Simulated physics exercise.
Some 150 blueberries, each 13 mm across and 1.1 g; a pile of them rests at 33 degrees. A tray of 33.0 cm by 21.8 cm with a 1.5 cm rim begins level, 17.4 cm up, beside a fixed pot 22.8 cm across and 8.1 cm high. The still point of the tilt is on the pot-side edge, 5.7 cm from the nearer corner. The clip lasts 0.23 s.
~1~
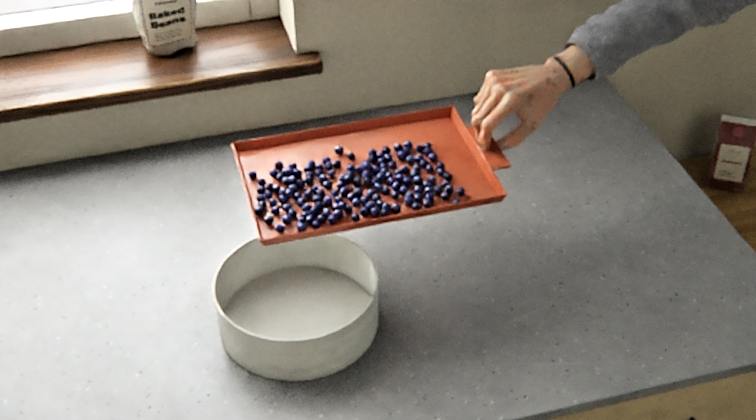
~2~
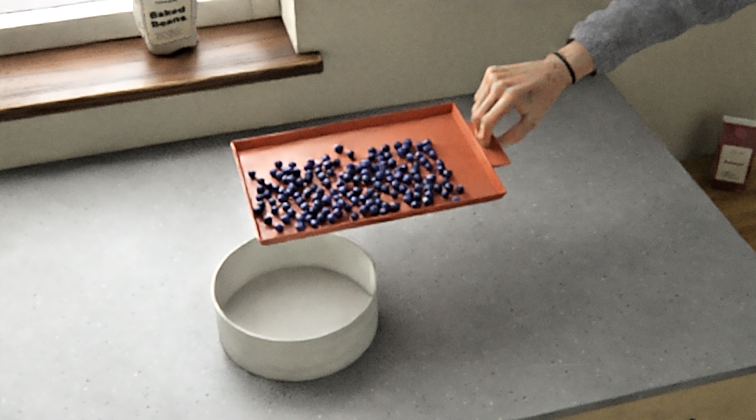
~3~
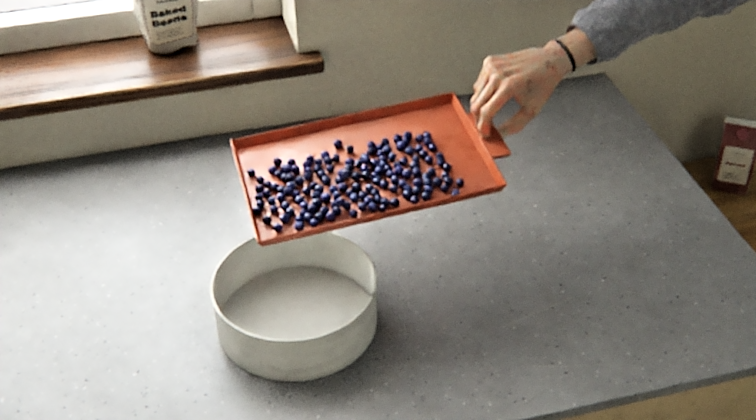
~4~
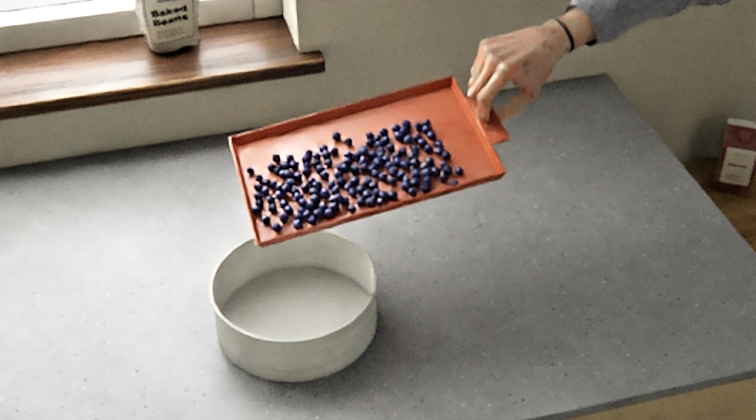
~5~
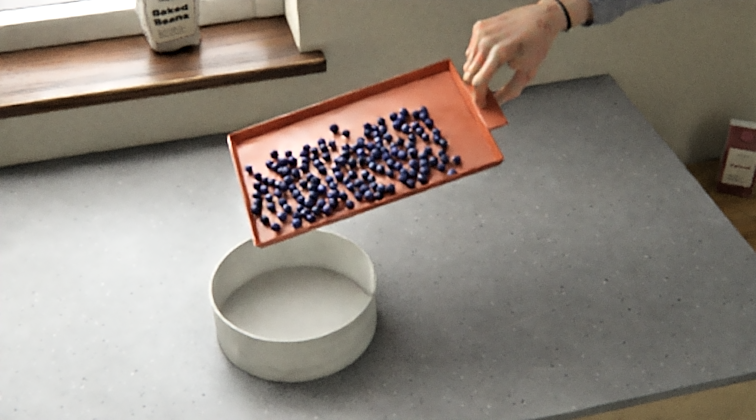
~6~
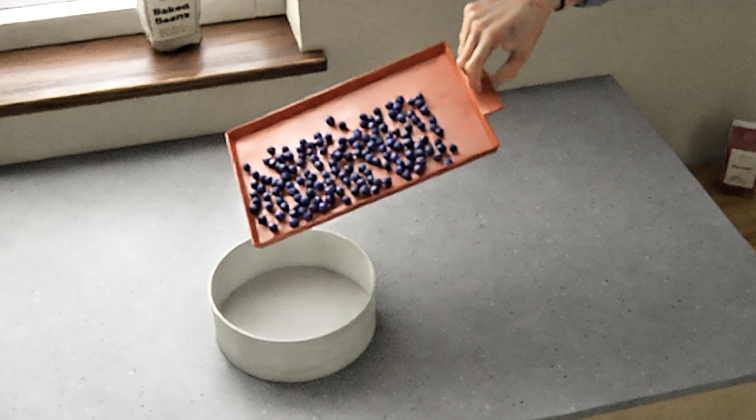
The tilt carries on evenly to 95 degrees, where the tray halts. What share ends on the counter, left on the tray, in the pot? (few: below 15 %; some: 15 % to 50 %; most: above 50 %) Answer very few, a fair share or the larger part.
On the counter: A fair share; left on the tray: Very few; in the pot: The larger part.
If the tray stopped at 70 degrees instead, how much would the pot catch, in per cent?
In that case some 70 per cent.
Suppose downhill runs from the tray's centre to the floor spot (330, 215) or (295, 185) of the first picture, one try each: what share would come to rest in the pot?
Some 95 and 25 per cent.
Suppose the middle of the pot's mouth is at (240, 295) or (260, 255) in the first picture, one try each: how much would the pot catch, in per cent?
Some 95 and 70 per cent.
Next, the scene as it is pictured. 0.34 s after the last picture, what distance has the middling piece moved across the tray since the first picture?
Roughly 7 cm.
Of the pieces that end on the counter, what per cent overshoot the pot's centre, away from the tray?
Some 100 per cent.
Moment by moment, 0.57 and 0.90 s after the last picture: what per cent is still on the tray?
In turn: 85, 0.
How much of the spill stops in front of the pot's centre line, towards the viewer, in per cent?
About 40 per cent.
Then, 0.34 s after the last picture, tilt 56 degrees; the tray holds 100 %, the pot 0 %.
Then, 0.57 s after the last picture, tilt 81 degrees; the tray holds 85 %, the pot 5 %.
Then, 0.90 s after the last picture, tilt 95 degrees; the tray holds 0 %, the pot 65 %.
In the end, counter 30 %, tray 0 %, pot 70 %.
